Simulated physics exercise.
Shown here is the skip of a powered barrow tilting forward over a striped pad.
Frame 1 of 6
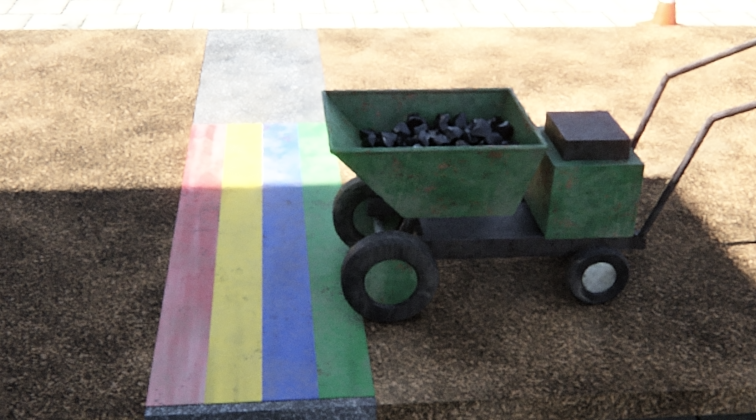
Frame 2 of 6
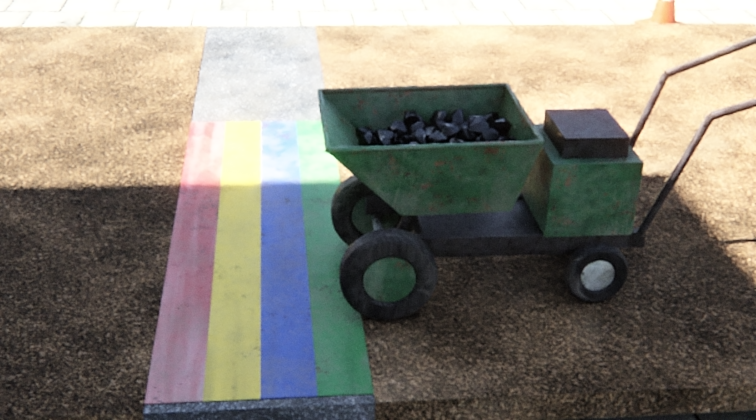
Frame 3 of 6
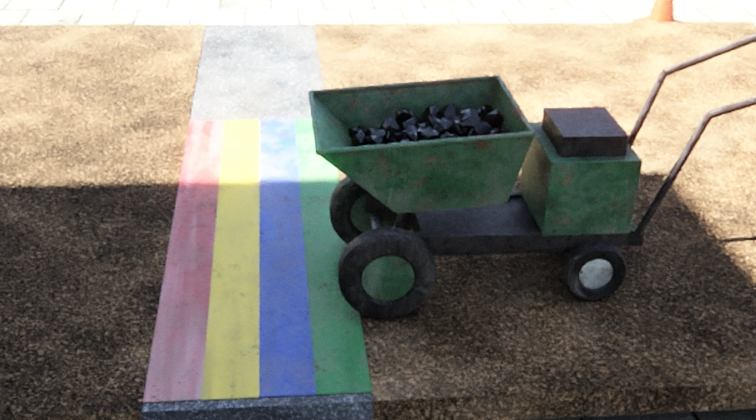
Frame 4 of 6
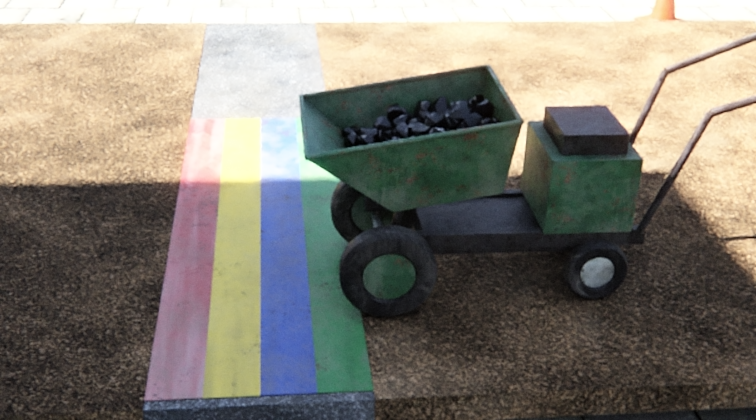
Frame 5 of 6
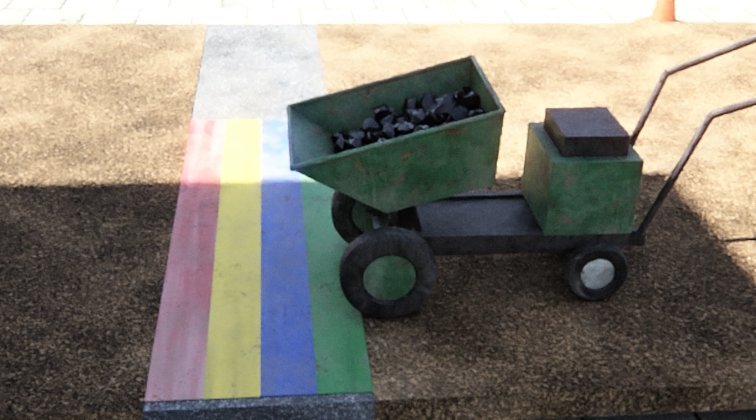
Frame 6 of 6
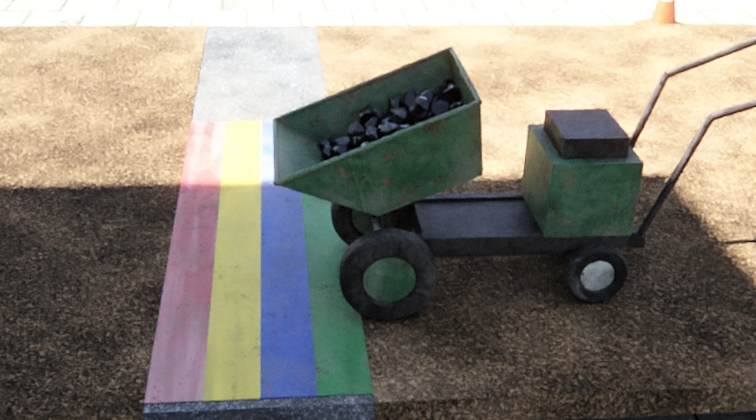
To begin with, a green barrow's skip sits level, loaded with black lumps, beside a pad striped red, yellow, blue and green. The skip then tilts forward to the left, slightly at first, then clearly, its rear rising and front lip lowering while the lumps remain inside and the wheels stay put.
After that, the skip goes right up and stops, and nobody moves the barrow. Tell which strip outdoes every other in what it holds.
The red strip holds the most.
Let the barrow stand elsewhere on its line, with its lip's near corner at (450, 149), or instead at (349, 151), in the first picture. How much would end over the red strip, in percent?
10 % and 30 %.
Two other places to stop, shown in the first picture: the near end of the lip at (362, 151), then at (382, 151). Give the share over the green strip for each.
0 and 0 in a hundred, in that order.
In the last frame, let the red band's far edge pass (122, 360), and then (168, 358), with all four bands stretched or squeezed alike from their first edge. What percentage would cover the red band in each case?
The first comes to 30 per cent and the second to 30 per cent.
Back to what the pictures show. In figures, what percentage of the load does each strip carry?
I'd say the green strip has near 0, the blue strip near 0, the yellow strip near 10 and the red strip near 35 per cent.
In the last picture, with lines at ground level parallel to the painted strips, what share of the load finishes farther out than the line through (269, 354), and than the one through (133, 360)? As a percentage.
Around 70 per cent for the first, around 20 per cent for the second.
Soon after the last picture, skip tipped steeply; all in the skip.
A little later, skip tipped right over; about two thirds in the skip; a small part over the yellow strip; about a quarter over the red strip; a small part off the paint.
Later still, skip tipped right over; about a third in the skip; a small part over the yellow strip; about a third over the red strip; about a quarter off the paint.
At rest, skip tipped right over; about a third in the skip; none over the green strip; none over the blue strip; a small part over the yellow strip; about a third over the red strip; about a quarter off the paint.
